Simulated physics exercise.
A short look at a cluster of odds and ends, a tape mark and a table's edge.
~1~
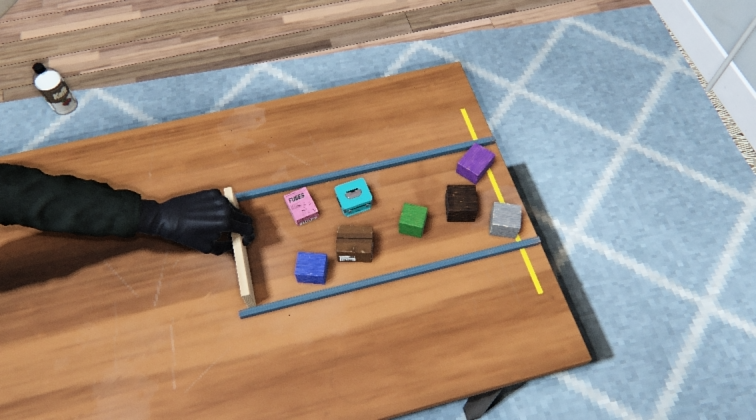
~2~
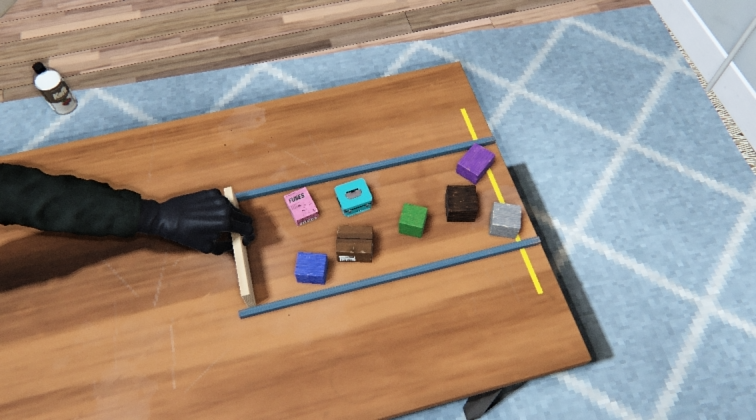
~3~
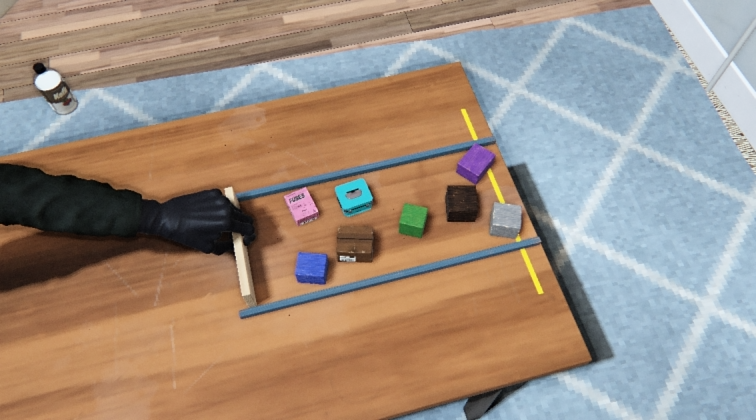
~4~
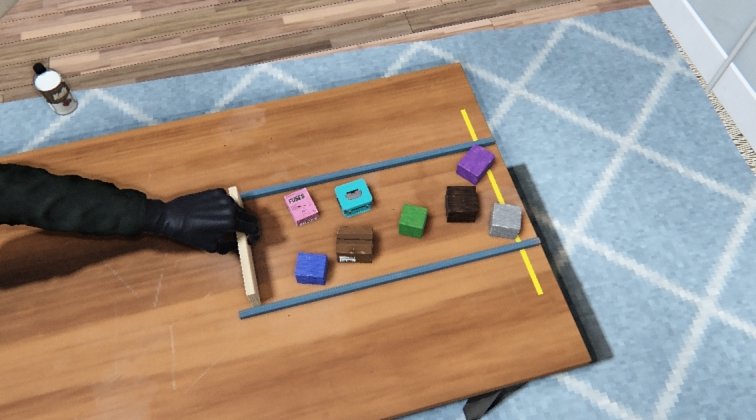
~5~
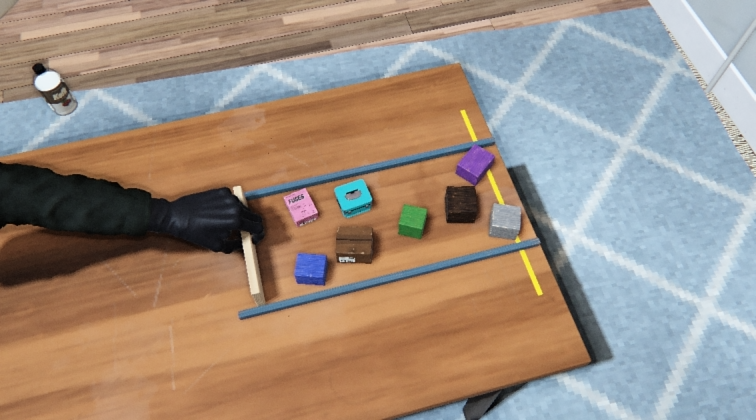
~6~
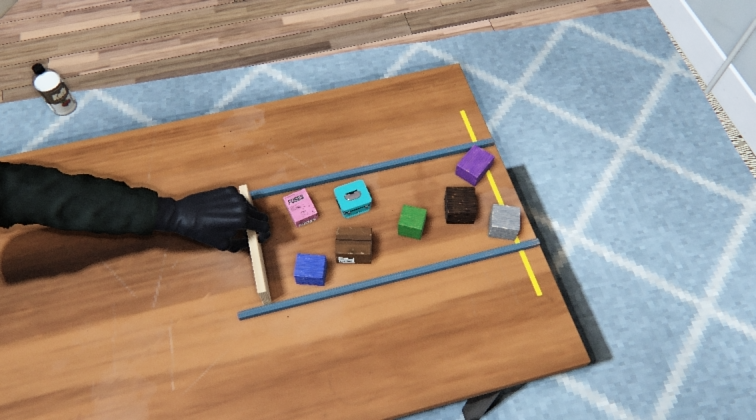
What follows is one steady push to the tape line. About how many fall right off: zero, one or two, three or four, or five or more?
The number that fall off is five or more.
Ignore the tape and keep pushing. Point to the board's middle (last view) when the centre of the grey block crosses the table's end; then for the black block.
At (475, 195) for the grey block; at (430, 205) for the black block.
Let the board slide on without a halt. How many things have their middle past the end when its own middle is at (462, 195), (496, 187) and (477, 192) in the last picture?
It would be 3, 6 and 4.
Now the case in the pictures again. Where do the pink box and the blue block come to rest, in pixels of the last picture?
First (498, 162), then (525, 215).
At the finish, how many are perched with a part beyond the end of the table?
2 of them.
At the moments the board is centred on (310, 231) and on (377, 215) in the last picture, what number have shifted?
At the one place 3, at the other 6.
Early on, none off yet; grey block at rest near (504, 222); purple block at rest near (475, 165); black block at rest near (460, 205).
A while later, none off yet; grey block at rest near (504, 222); purple block at rest near (475, 165); black block travelled about its own width near (493, 190).
Further along, one off so far; grey block travelled about its own width near (521, 222); purple block on its side near (516, 168); black block in the air near (513, 265).
Finally, the number that fall off is five or more; lost, brown box, turquoise case, green block, black block, purple block and grey block.
